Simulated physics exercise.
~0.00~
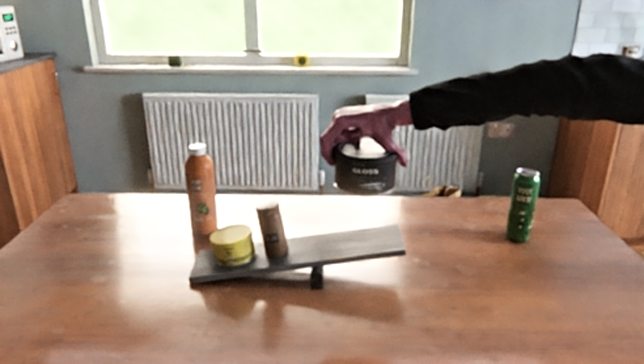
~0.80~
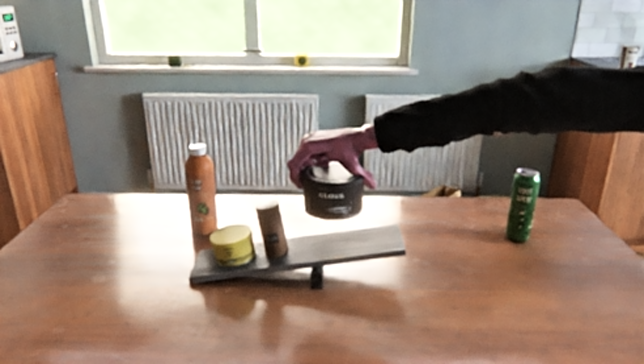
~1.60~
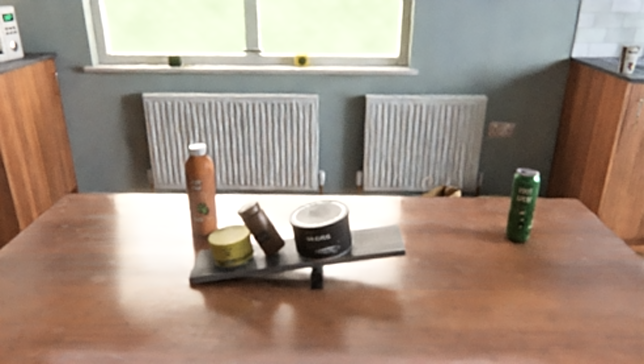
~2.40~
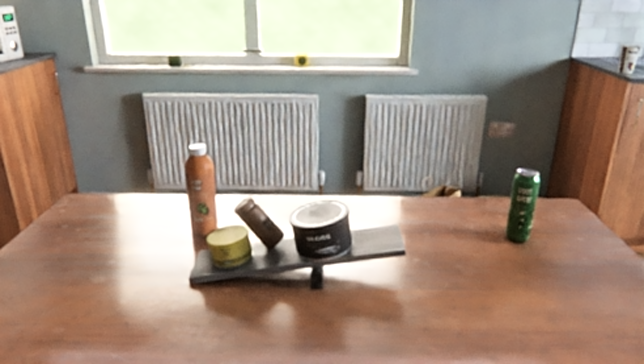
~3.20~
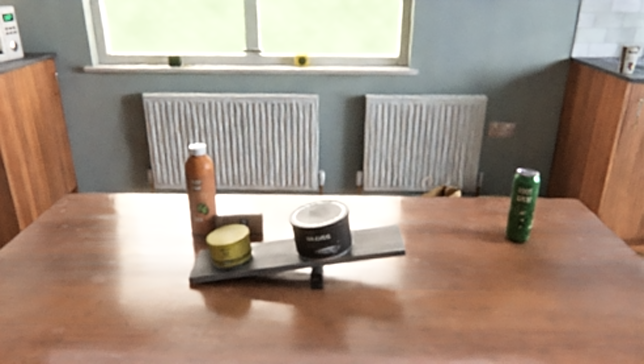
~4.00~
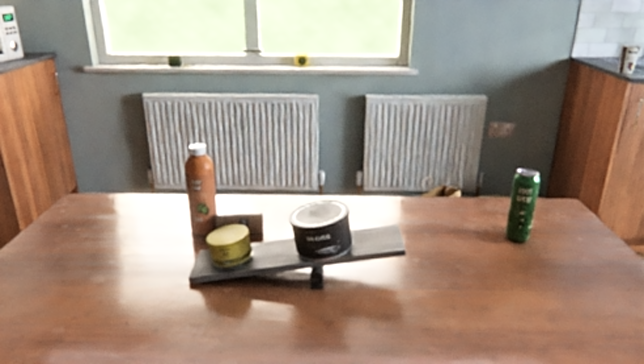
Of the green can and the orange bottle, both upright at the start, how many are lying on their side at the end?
None of them are. The green can and the orange bottle are both still standing upright at the end.
